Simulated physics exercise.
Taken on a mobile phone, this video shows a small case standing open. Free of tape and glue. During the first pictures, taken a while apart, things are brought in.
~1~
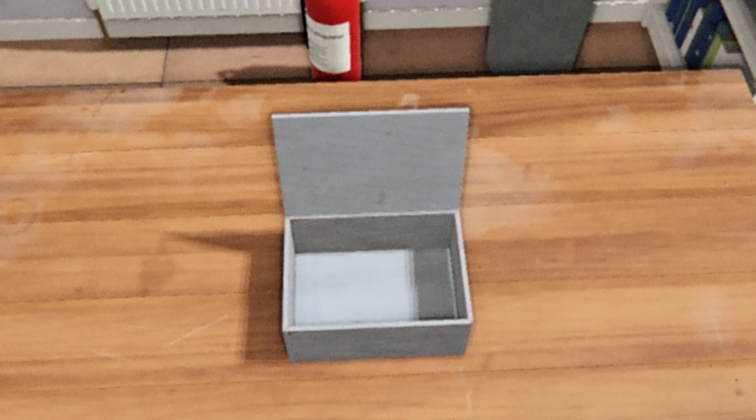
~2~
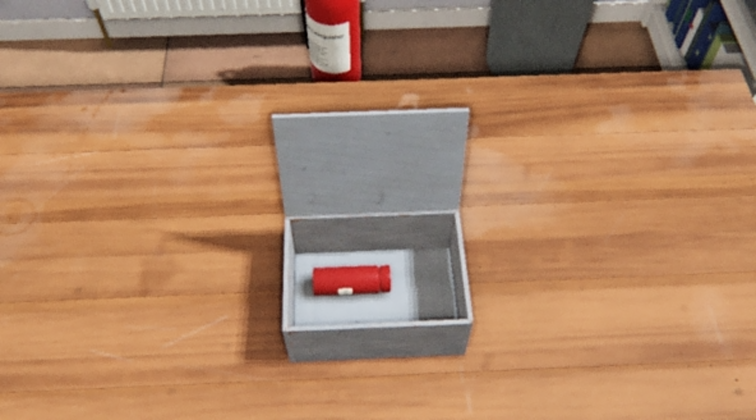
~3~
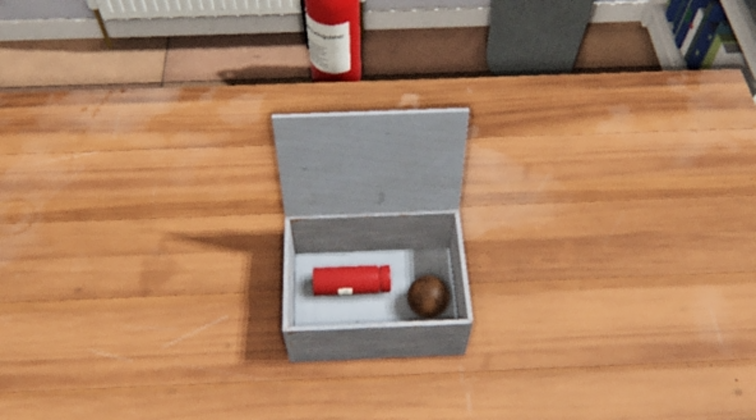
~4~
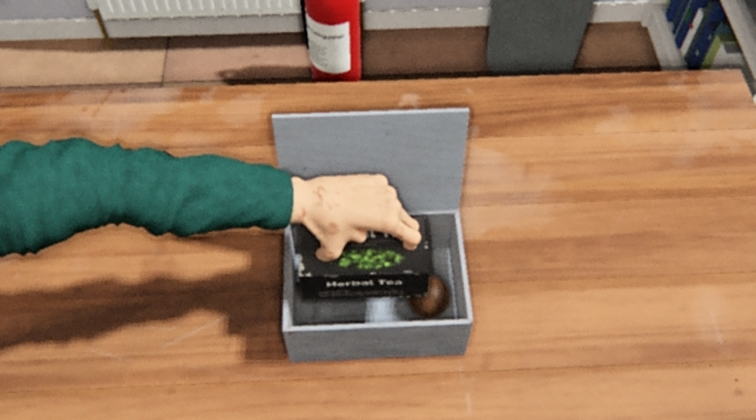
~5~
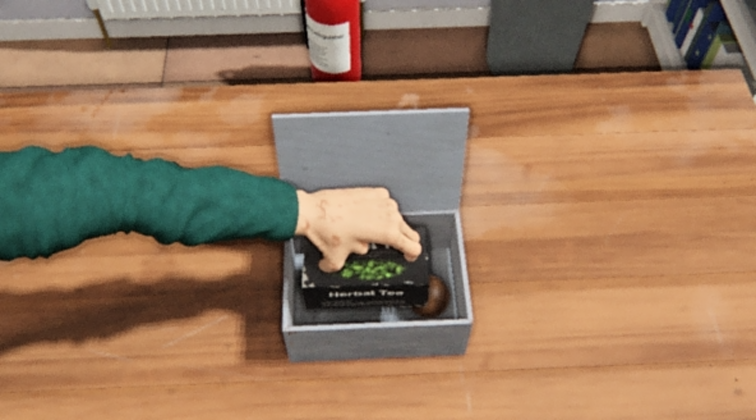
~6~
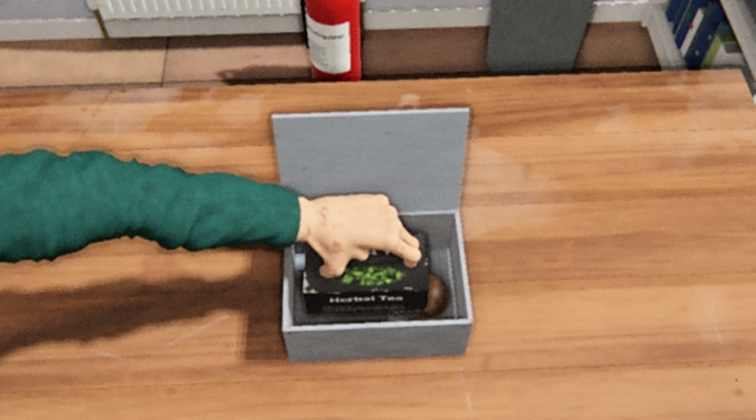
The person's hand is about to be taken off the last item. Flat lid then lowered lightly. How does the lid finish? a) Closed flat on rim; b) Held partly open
a.
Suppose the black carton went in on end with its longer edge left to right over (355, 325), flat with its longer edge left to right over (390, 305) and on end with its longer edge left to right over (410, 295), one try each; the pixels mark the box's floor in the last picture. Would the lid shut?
The lid stays up the first time, stays up the second time and goes down the third time.
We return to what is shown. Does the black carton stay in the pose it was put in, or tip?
In the end, the black carton winds up askew.
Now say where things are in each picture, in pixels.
The last thing is not in view yet, in the first frame.
The last thing is not in view yet; red shaker (352, 280), in the second frame.
The last thing is not in view yet; red shaker (352, 280), in the third frame.
Still above its spot; black carton (364, 257), in the fourth frame.
Still above its spot; black carton (366, 268), in the fifth frame.
Put in, still held; black carton (366, 274), in the sixth frame.
Then, 0.40 s after the last picture, black carton on its side near (370, 312); brown ball rolled a little; red shaker rolled a little.
Then, 1.20 s after the last picture, lid starting down; black carton on its side near (381, 313); brown ball rolled about its own width; red shaker rolled about its own width.
Then, 1.80 s after the last picture, lid 47° above the rim; black carton on its side near (381, 313); brown ball rolled about its own width; red shaker rolled about its own width.
Then, 2.20 s after the last picture, lid 18° above the rim; black carton on its side near (381, 313); brown ball rolled about its own width; red shaker rolled about its own width.
At rest, lid shut; tipped over in the box, black carton; moved from the start, brown ball; red shaker in place. Seen from the same camera at the end, black carton near (381, 313).
